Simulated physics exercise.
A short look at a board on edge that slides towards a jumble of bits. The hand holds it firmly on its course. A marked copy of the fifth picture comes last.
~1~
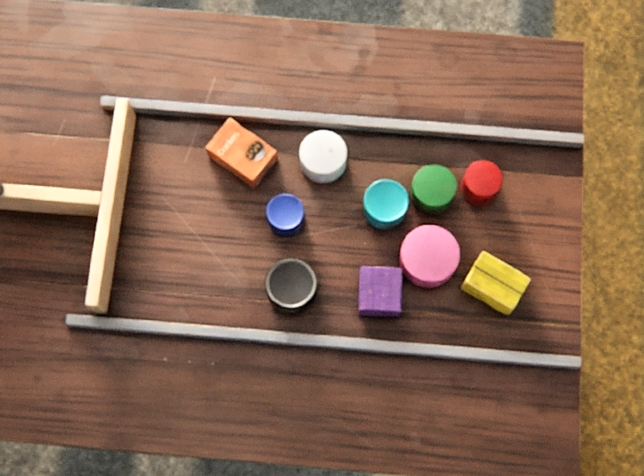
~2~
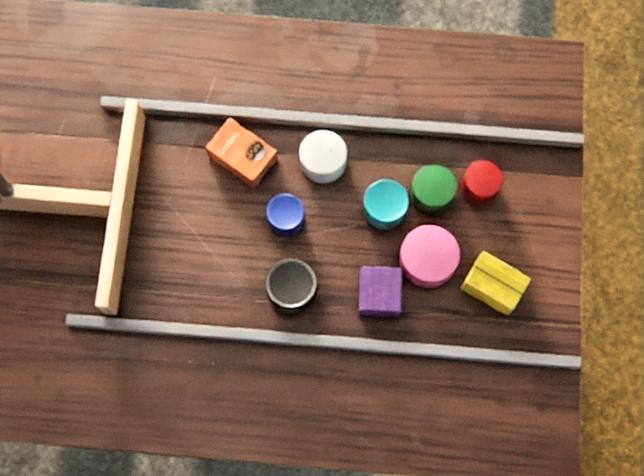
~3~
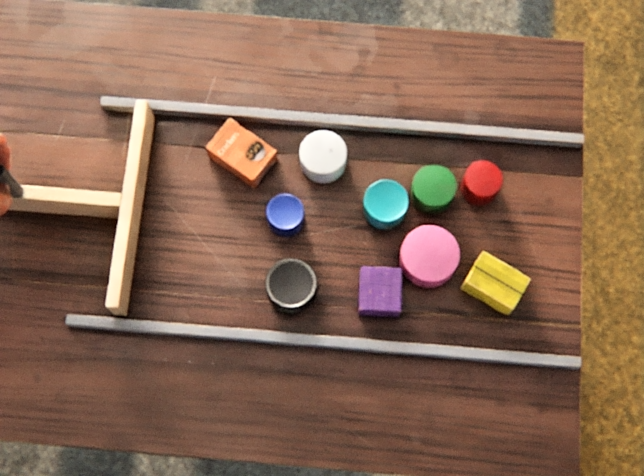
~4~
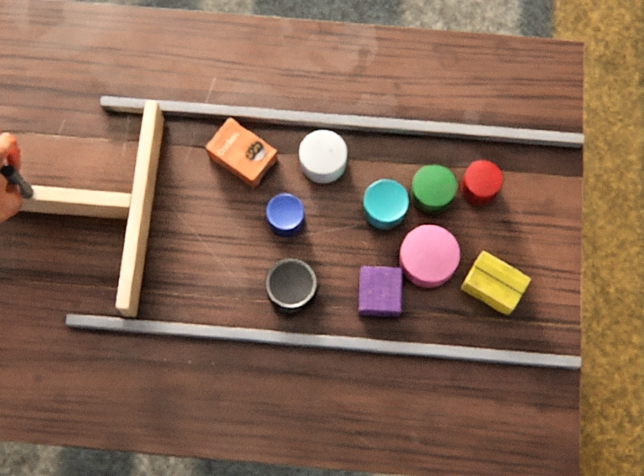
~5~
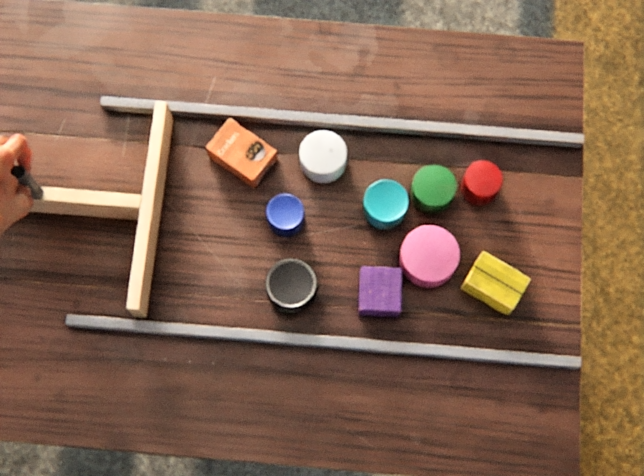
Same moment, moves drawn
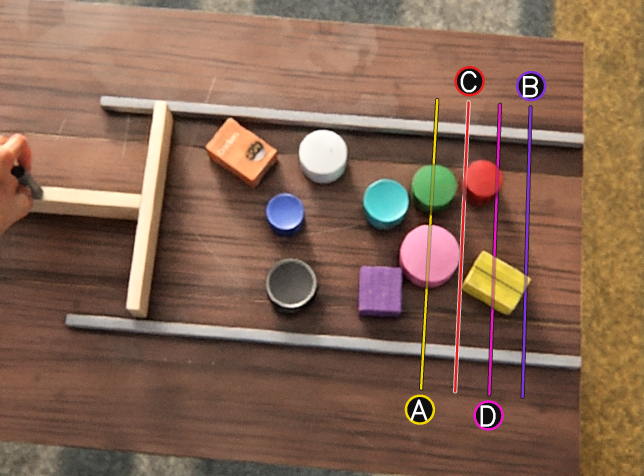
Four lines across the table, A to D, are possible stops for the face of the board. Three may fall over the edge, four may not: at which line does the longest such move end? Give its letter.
At D, and not beyond.
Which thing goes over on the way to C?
The yellow box goes over.
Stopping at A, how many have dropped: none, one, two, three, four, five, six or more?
In all, none.
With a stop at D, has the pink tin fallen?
No.
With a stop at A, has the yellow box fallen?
No.
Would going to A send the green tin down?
No.
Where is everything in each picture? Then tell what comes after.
The first frame shows orange packet (242, 154); blue tub (286, 216); green tin (433, 190).
The second frame shows board (117, 200); red tin (482, 183).
The third frame shows board (127, 201); turquoise jar (386, 205).
The fourth frame shows board (137, 201); purple block (380, 292).
The fifth frame shows board (147, 202); pink tin (429, 257); orange packet (242, 154); blue tub (286, 216).
On the marked copy, A at (430, 238); B at (527, 246); C at (462, 241); D at (495, 243).
Taking D. A third of the way, board (273, 212); orange packet (321, 146); white tin (372, 161).
Two thirds of the way, board (400, 223); yellow box (523, 282); red tin (511, 194).
When it is over, board (497, 231); yellow box over the edge; red tin over the edge; three fallen.
As for the rest, A is within the limit but short; B drops six; C is within the limit but short.
